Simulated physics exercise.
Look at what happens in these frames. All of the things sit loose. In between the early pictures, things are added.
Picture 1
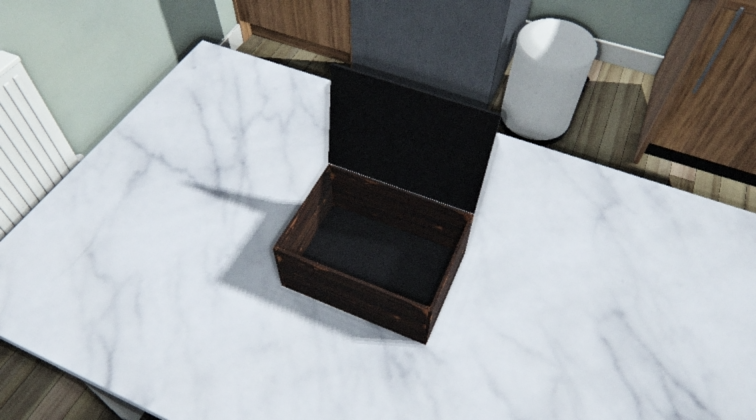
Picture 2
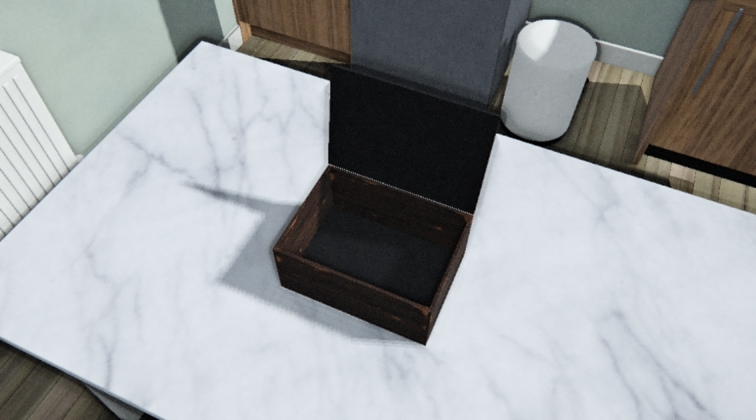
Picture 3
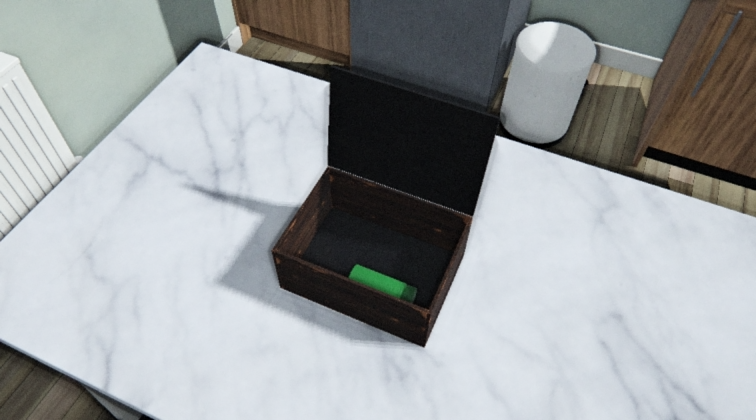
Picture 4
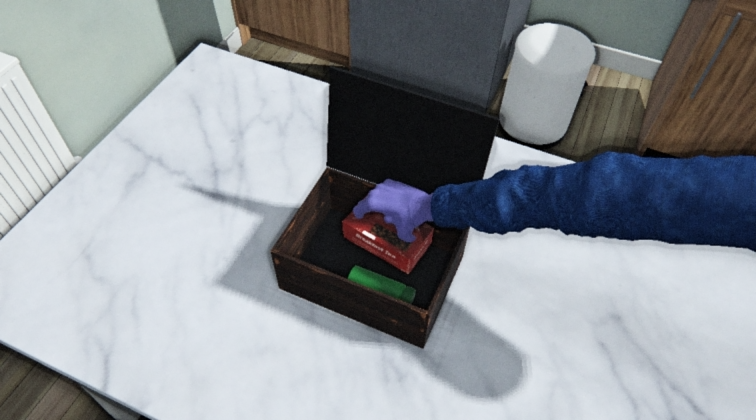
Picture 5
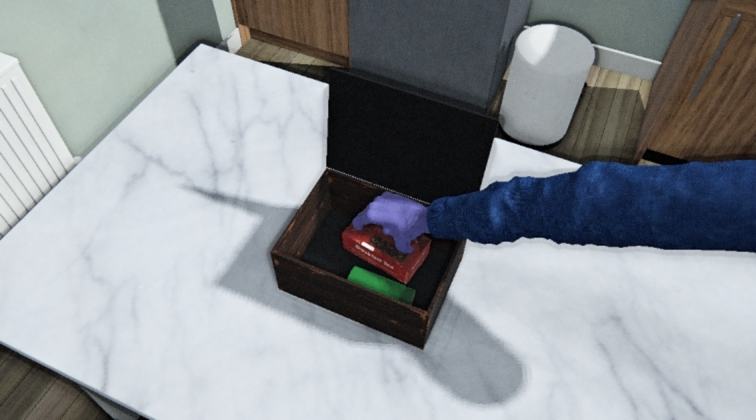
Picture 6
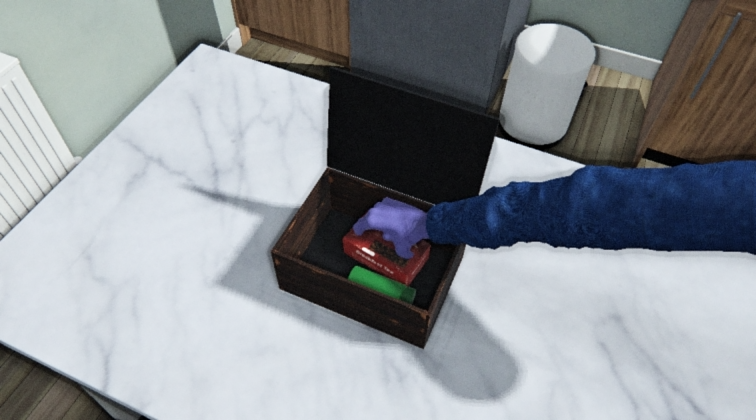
On a marble counter, an open wooden box holding a green cylinder as a purple-gloved hand lowers a red carton inside.
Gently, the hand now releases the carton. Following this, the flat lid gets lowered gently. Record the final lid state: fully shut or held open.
Final lid state: Fully shut.
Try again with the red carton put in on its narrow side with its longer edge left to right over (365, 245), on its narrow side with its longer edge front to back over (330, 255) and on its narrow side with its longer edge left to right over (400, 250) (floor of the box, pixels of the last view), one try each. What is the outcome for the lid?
So: First shut tight, second shut tight, third shut tight.
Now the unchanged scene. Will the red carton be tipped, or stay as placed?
Simply put, it remains unturned.
Then, 1.50 s later than the last frame, lid 73° above the rim.
Then, 1.80 s later than the last frame, lid 35° above the rim.
When it is over, lid shut; both as before. End places, in pixels of the last picture, red carton near (386, 249).
